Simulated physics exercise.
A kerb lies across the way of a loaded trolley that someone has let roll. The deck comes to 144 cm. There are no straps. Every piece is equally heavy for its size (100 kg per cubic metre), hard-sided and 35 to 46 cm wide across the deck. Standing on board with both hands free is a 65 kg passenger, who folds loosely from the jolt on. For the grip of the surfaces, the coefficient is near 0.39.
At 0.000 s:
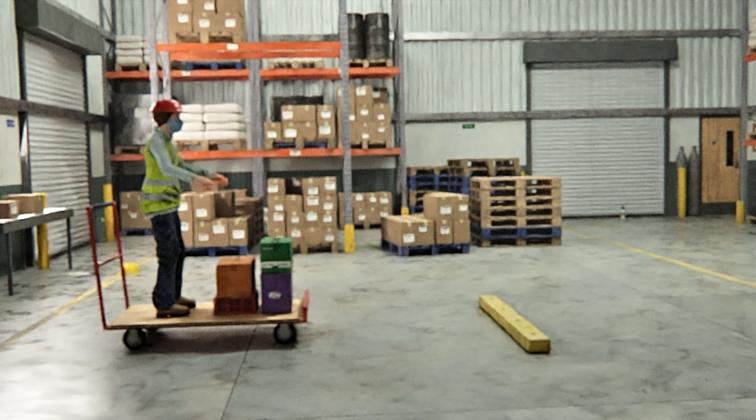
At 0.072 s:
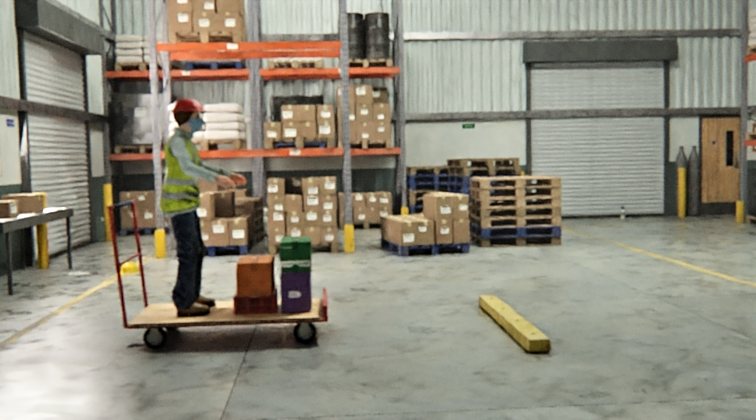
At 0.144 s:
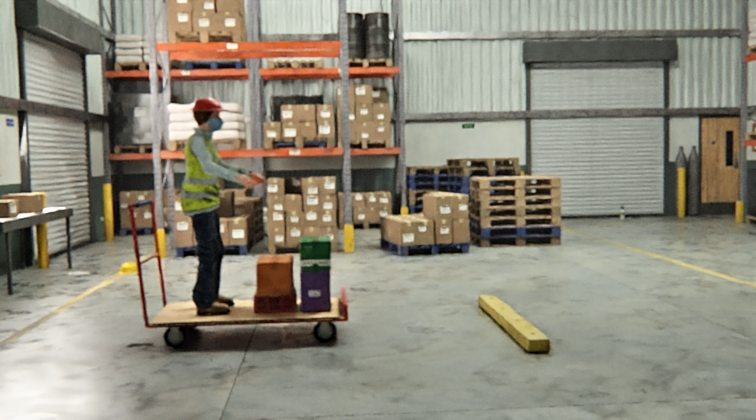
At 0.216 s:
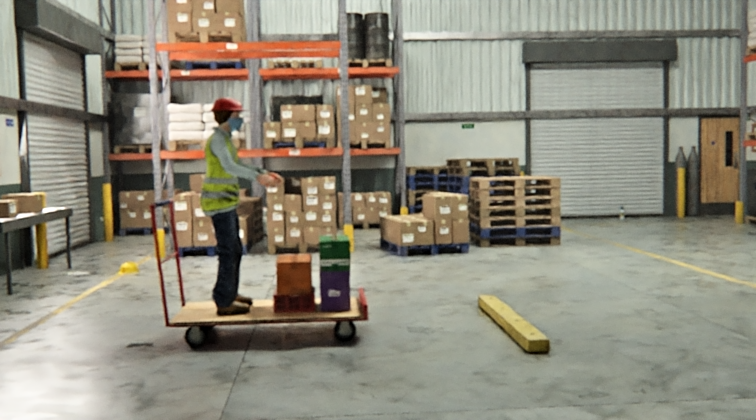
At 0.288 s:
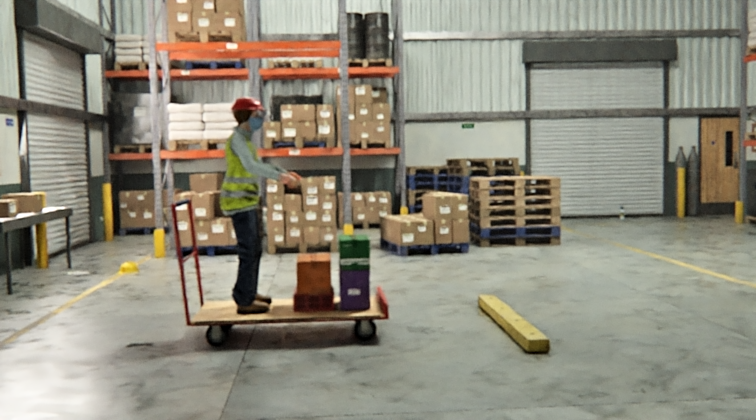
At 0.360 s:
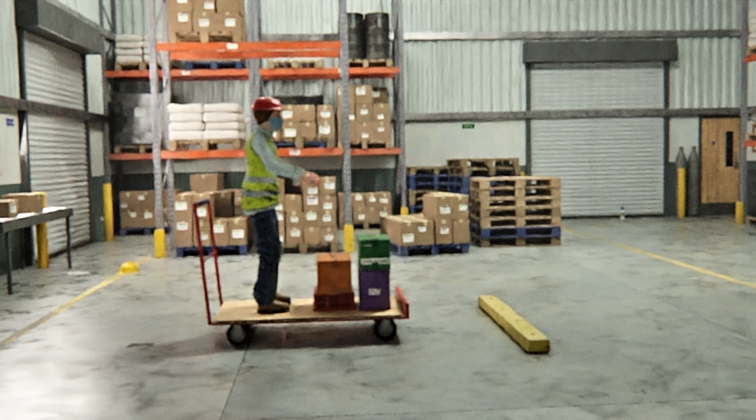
A flat trolley with a red handle rolls steadily rightward across a warehouse floor, carrying a standing figure in a red helmet and yellow vest beside orange, green and purple boxes. The figure stays upright, arms held forward, as the trolley draws nearer to a yellow kerb lying ahead.
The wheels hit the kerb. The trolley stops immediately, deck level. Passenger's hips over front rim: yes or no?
No, still on the deck.
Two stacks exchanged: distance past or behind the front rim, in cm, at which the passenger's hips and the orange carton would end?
Result: Hips at 20 past, orange at 90 past.
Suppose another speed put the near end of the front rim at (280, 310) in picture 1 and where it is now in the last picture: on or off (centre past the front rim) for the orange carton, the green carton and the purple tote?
Result: Orange kept; green lost; purple lost.
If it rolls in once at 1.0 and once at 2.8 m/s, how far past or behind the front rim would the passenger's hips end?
First try: About 110 cm behind; second try: About 50 cm past.
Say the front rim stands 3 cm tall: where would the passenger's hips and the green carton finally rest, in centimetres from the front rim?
You'd see the hips land 20 cm behind and the green one 70 cm past the front rim.
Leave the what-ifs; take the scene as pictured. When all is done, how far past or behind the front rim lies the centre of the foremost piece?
Result: Centre approx. 70 cm past the front rim.
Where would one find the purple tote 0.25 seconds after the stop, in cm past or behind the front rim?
About 15 cm behind the rim.
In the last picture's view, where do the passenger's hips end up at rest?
Around (453, 236).
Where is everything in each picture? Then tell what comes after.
The first picture shows hips (161, 201), green carton (277, 255), rim corner (305, 318); 0 cm covered, 164 to go.
The second picture shows hips (181, 200), green carton (296, 254), rim corner (326, 317); 15 cm covered, 149 to go.
The third picture shows hips (200, 199), green carton (316, 253), rim corner (346, 316); 31 cm covered, 133 to go.
The fourth picture shows hips (220, 199), green carton (335, 253), rim corner (366, 315); 46 cm covered, 118 to go.
The fifth picture shows hips (240, 198), green carton (354, 252), rim corner (387, 315); 62 cm covered, 102 to go.
The sixth picture shows hips (260, 198), green carton (374, 252), rim corner (407, 314); 77 cm covered, 87 to go. Speed about 2.1 m/s.
The wheels strike at 0.77 s.
After 1.32 s the passenger's hips are 49 cm behind the rim, near (450, 239) in the last picture's view.
After 1.77 s the passenger's hips are 46 cm behind the rim, near (454, 235) in the last picture's view.
Final state at 2.2 s, past the rim, green carton; behind it, orange carton, red crate, purple tote and the passenger's hips.
